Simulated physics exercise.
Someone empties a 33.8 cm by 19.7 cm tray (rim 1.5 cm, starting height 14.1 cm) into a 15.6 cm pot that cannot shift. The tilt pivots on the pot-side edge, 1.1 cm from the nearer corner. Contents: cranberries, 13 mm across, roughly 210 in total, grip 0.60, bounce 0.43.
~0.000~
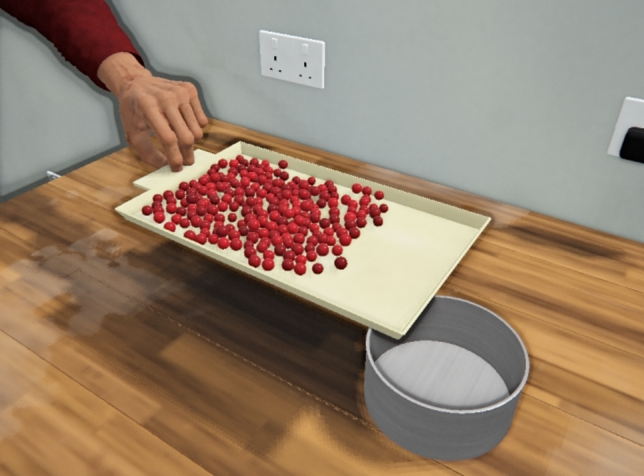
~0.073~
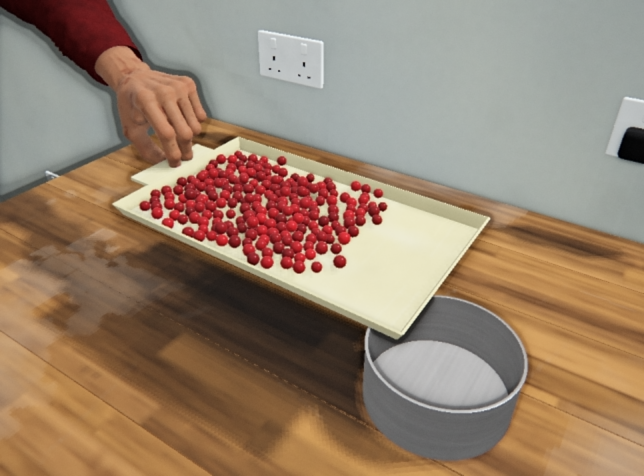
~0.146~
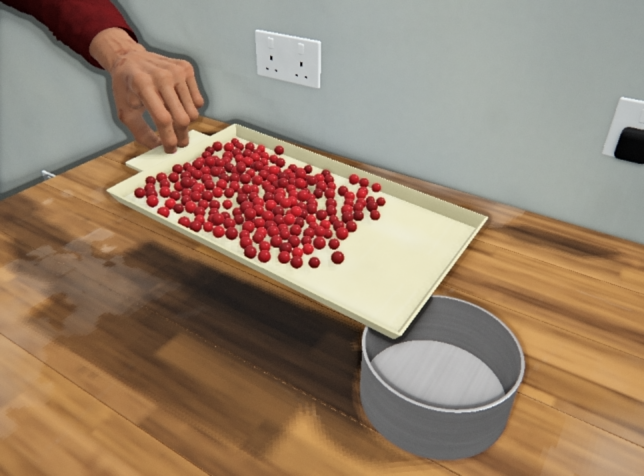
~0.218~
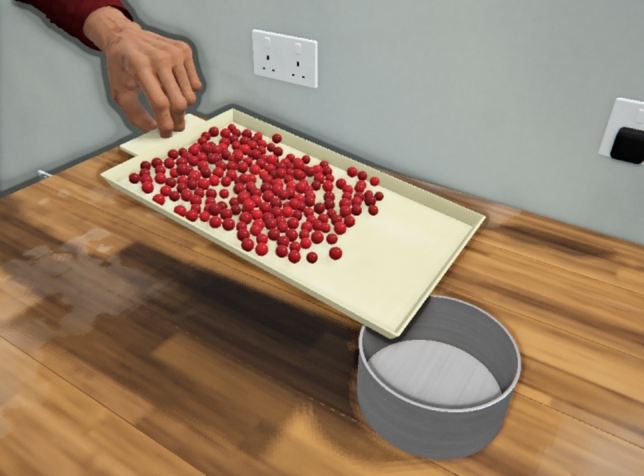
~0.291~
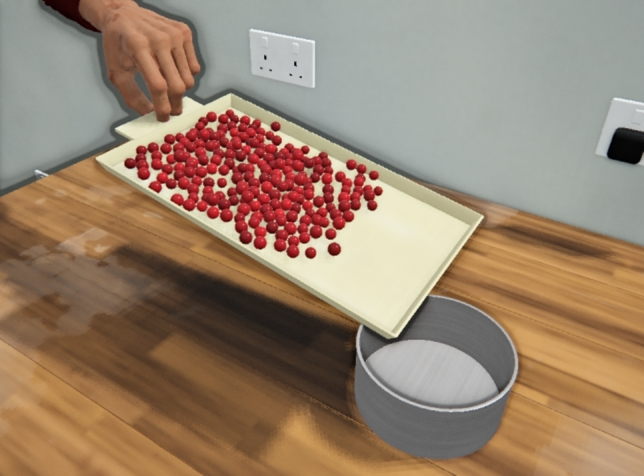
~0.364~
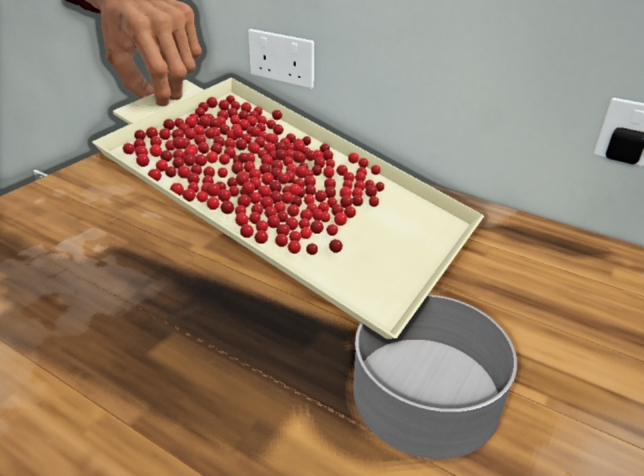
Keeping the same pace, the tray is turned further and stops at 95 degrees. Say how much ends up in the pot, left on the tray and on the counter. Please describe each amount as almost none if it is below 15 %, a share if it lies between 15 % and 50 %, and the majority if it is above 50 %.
At the end, pot: The amount should be over half, tray: The amount should be small, counter: The amount should be moderate.
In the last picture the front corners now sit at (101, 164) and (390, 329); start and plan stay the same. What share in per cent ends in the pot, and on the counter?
Pot 10; counter 90.
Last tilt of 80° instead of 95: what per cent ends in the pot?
It would land at about 70 percent.
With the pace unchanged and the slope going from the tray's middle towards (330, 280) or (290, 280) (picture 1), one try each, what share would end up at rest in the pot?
Estimate: Some 10 % and some 0 % respectively.
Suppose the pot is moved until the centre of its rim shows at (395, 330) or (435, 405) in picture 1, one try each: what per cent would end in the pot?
0 % and 65 %.
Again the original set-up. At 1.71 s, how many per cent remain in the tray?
Estimate: Near 20 in a hundred.
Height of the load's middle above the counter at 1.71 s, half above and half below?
About 2 cm.
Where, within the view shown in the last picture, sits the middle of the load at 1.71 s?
Around (444, 403).
After 1.17 s, tilt 52 degrees; the tray holds 75 %, the pot 15 %.
Then, at 1.71 s, tilt 77 degrees; the tray holds 20 %, the pot 50 %.
Then, at 2.31 s, tilt 95 degrees; the tray holds 0 %, the pot 70 %.
At rest (2.6 s), pot 70 %, tray 0 %, counter 30 %.
